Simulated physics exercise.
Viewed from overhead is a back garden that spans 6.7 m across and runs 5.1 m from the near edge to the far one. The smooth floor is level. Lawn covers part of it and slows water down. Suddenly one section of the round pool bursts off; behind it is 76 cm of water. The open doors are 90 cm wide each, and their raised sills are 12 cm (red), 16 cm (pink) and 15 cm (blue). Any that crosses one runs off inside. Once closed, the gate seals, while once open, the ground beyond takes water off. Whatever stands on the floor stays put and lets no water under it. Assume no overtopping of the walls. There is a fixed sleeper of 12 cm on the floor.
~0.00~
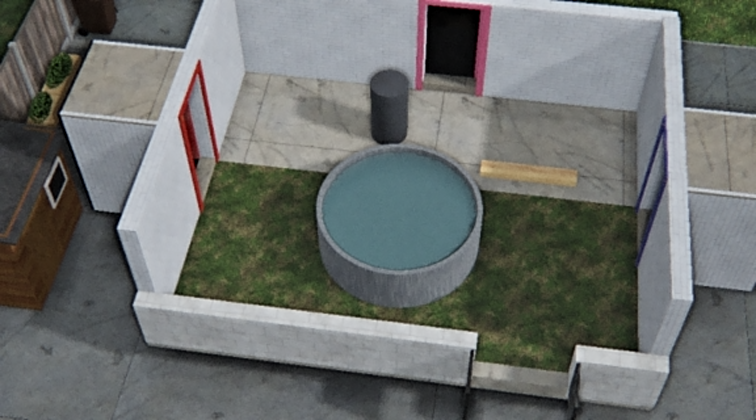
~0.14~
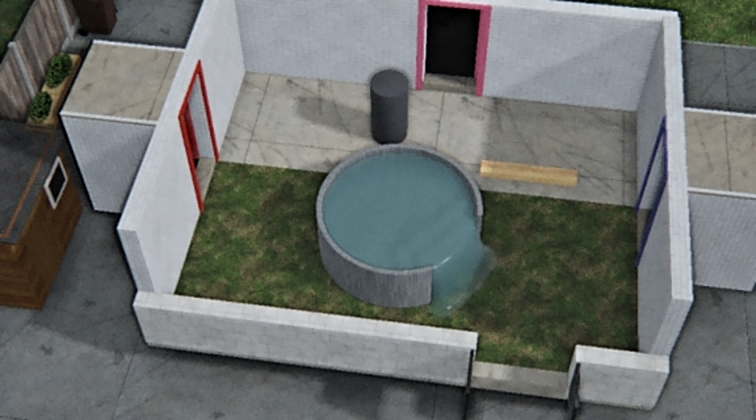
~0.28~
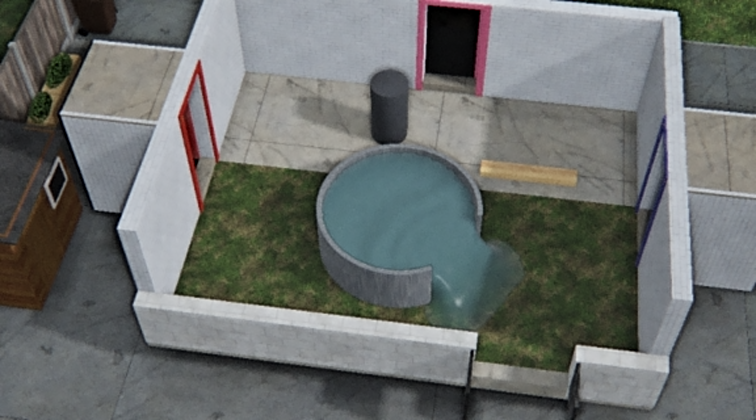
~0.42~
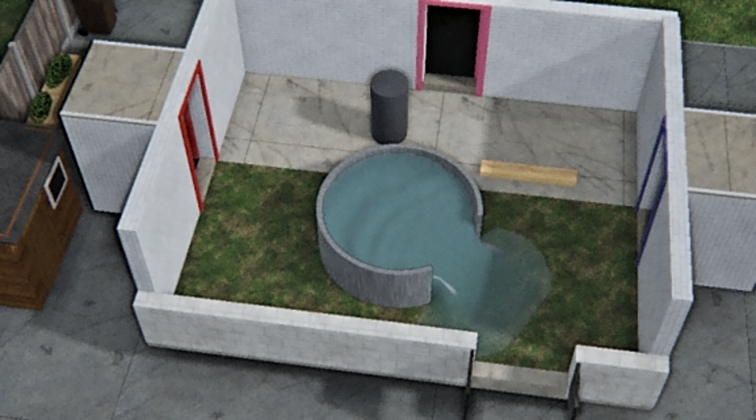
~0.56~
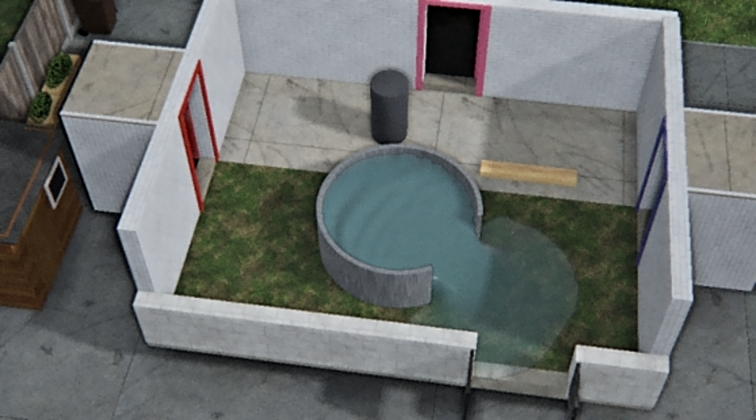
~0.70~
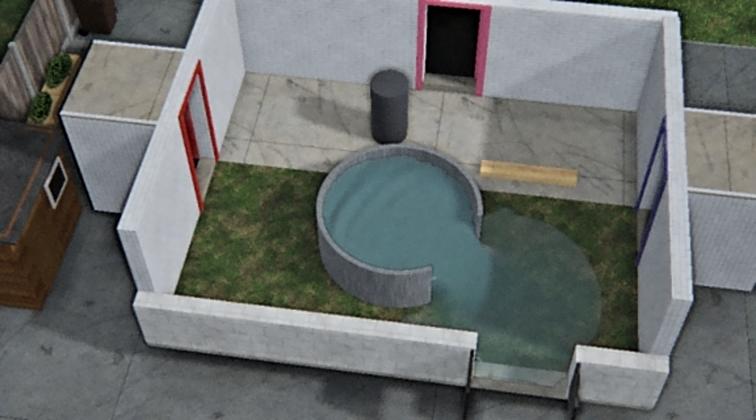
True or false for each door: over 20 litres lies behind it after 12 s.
Red door - false; pink door - false; blue door - false.
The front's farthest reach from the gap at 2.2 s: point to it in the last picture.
Point: Roughly (627, 187) in the last view.
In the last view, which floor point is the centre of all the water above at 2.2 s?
The water is centred near (466, 269).
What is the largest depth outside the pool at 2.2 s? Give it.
Some 36 cm deep.
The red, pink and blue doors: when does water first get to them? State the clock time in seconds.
Red: 9.0 s; pink: 4.5 s; blue: 1.6 s.
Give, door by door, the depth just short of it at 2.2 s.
Red 0 cm, pink 0 cm, blue 17 cm.
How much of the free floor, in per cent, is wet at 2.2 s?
Some 30 per cent of the floor is wet.
After 1.4 s water covers 25 % of the floor and is deepest (49 cm) near (627, 380); red door not reached, pink door not reached, blue door not reached.
After 2.2 s water covers 30 % of the floor and is deepest (36 cm) near (614, 378); red door not reached, pink door not reached, blue door 17 cm at the sill, 1 L in.
After 3.5 s water covers 45 % of the floor and is deepest (22 cm) near (524, 333); red door not reached, pink door not reached, blue door 15 cm at the sill, 5 L in.
After 7.0 s water covers 75 % of the floor and is deepest (12 cm) near (627, 136); red door not reached, pink door 4 cm at the sill, 0 L in, blue door 9 cm at the sill, 5 L in.
After 12.0 s water covers 95 % of the floor and is deepest (8 cm) near (247, 104); red door 6 cm at the sill, 0 L in, pink door 7 cm at the sill, 0 L in, blue door 6 cm at the sill, 5 L in.
